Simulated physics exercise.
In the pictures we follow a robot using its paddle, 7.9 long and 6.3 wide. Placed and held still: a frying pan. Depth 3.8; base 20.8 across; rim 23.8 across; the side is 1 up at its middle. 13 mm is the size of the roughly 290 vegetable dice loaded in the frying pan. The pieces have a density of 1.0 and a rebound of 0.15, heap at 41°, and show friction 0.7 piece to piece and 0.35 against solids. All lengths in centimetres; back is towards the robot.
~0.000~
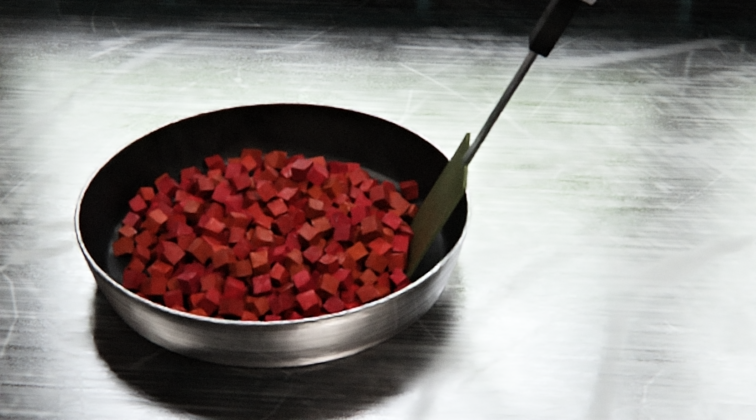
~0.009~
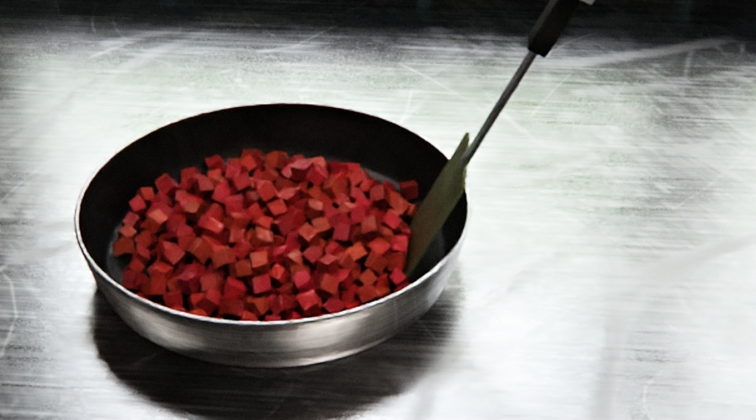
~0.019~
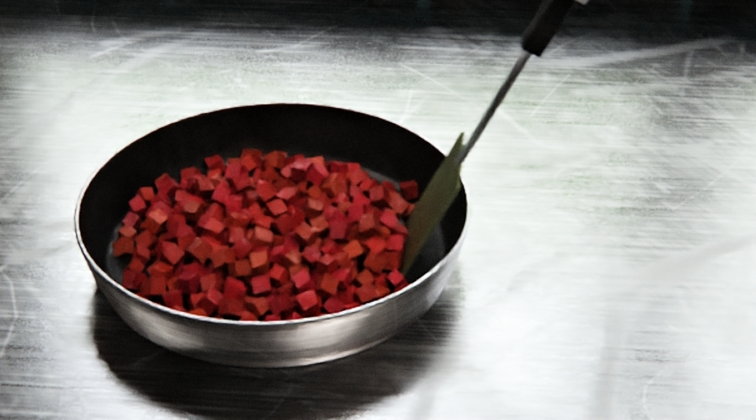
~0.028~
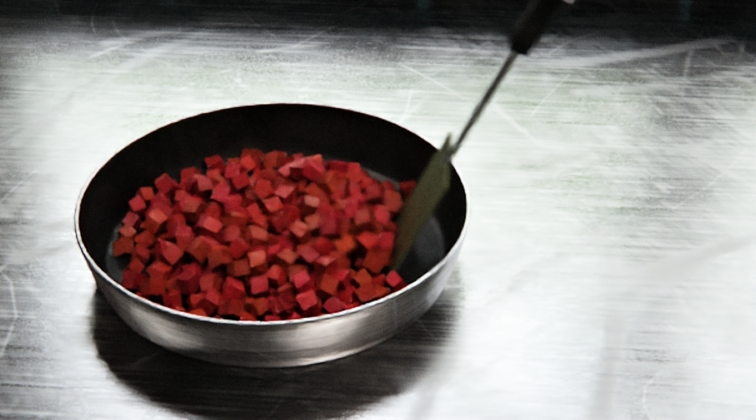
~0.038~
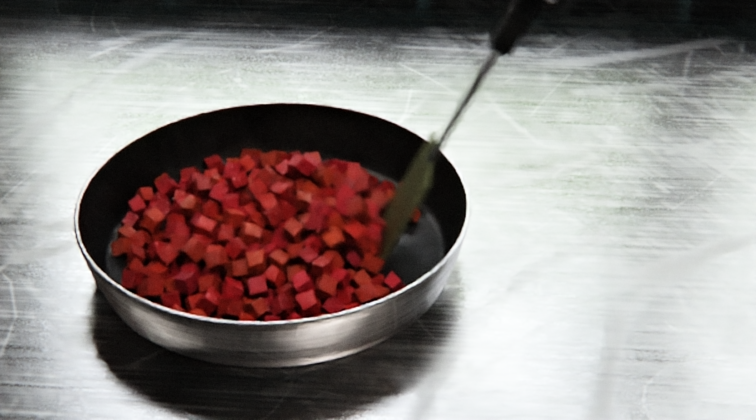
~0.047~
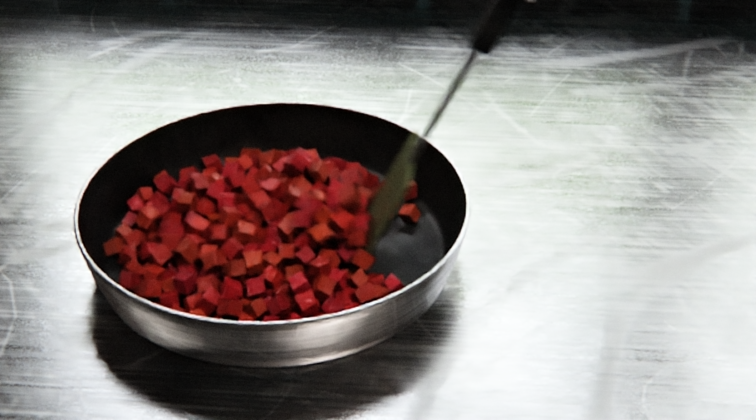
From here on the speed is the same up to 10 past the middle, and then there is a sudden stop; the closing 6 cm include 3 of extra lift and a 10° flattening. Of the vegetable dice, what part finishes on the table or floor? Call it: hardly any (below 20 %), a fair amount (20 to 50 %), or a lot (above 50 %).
A fair amount.
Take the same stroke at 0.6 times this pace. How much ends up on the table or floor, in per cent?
I'd put it around 25 per cent.
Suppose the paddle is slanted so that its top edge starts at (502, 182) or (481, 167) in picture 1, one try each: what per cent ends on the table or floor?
First try roughly 30 percent, second try roughly 30 percent.
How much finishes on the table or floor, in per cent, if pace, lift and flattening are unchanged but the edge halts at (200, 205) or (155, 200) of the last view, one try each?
About 15 and 20 per cent.
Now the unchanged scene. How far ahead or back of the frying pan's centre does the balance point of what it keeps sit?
Forward offset: Roughly 2.5 cm.
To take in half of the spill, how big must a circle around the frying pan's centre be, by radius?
The answer is around 30 cm.
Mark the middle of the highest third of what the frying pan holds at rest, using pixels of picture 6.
I'd say around pixel (191, 239).
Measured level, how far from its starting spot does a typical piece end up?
Near 3 cm, measured level.
By 0.09 s, sloping 64°, highest piece 8 above the table; 286 in the frying pan.
By 0.13 s, sloping 62°, highest piece 9 above the table; 285 in the frying pan, 1 on the blade or in flight.
By 0.35 s, sloping 54°, highest piece 13 above the table; 211 in the frying pan, 56 on the table or floor, 19 on the blade or in flight.
By 1.40 s, sloping 54°, highest piece 4 above the table; 211 in the frying pan, 75 on the table or floor.
Final count, 211 in the frying pan, 75 on the table or floor. That is 26 % on the table or floor.
